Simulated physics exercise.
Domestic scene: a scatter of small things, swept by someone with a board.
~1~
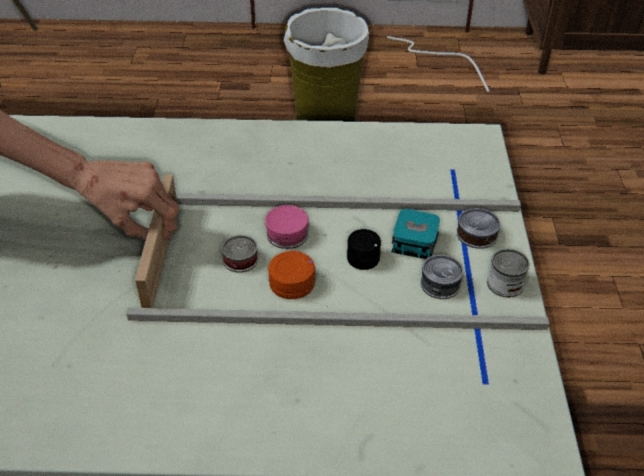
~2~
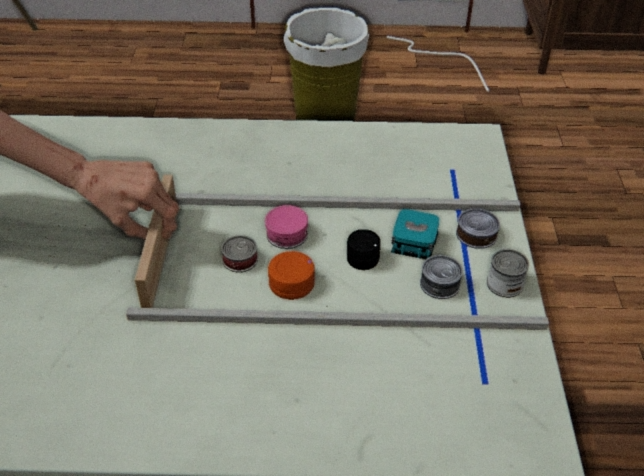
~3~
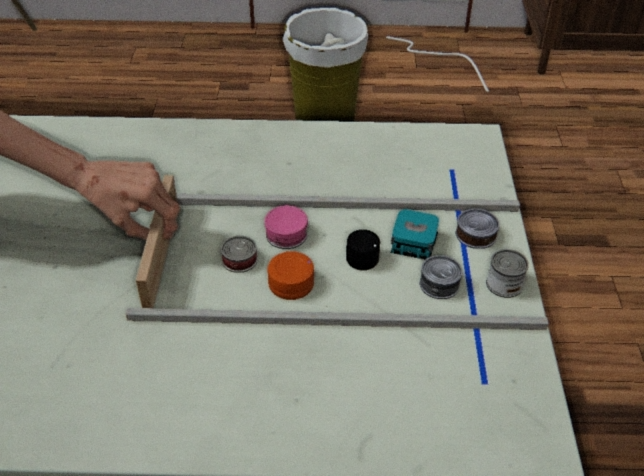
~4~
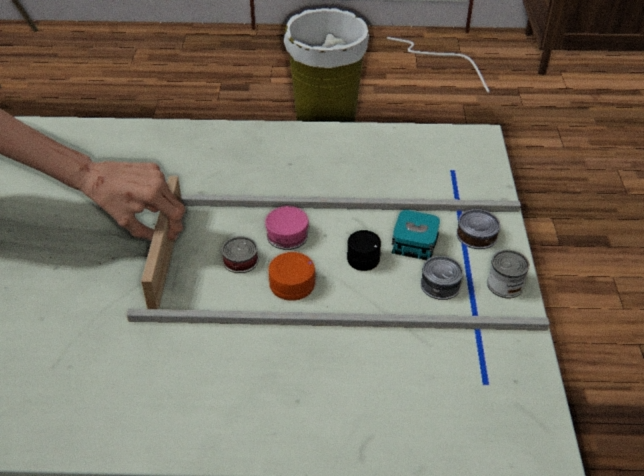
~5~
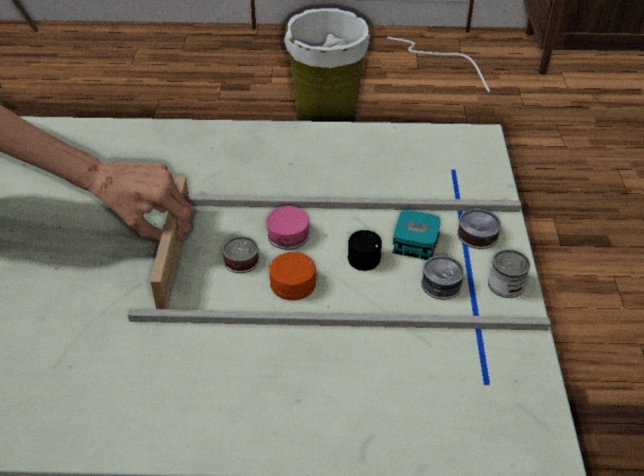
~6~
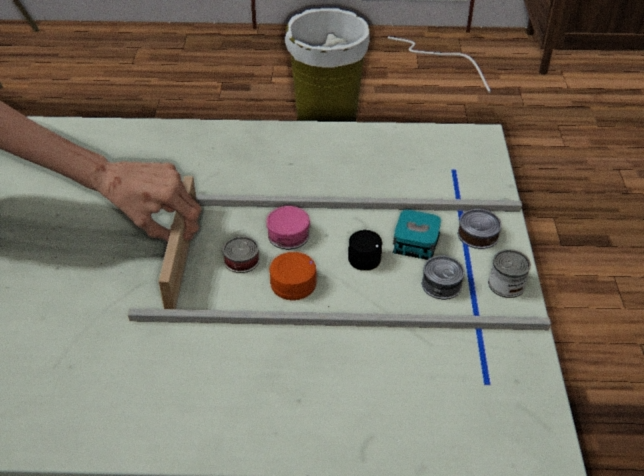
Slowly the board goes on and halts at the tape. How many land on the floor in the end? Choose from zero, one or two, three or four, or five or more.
In the end, one or two land there.
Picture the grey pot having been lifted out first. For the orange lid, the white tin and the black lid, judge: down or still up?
The orange lid keeps its place, the white tin keeps its place and the black lid keeps its place.
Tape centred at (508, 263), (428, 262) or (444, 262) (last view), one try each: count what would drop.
In that order 5, 0 and 2.
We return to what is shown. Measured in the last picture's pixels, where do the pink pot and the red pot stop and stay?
The pink pot finishes at (486, 230); the red pot finishes at (487, 260).
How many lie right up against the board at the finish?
It touches 3.
Soon after, none off yet; white tin at rest near (509, 273); brown pot at rest near (479, 229); grey pot at rest near (443, 277).
Then, none off yet; white tin at rest near (509, 273); brown pot moving near (483, 229); grey pot moving near (448, 281).
At rest, the number that fall off is one or two; fallen, brown pot and white tin.
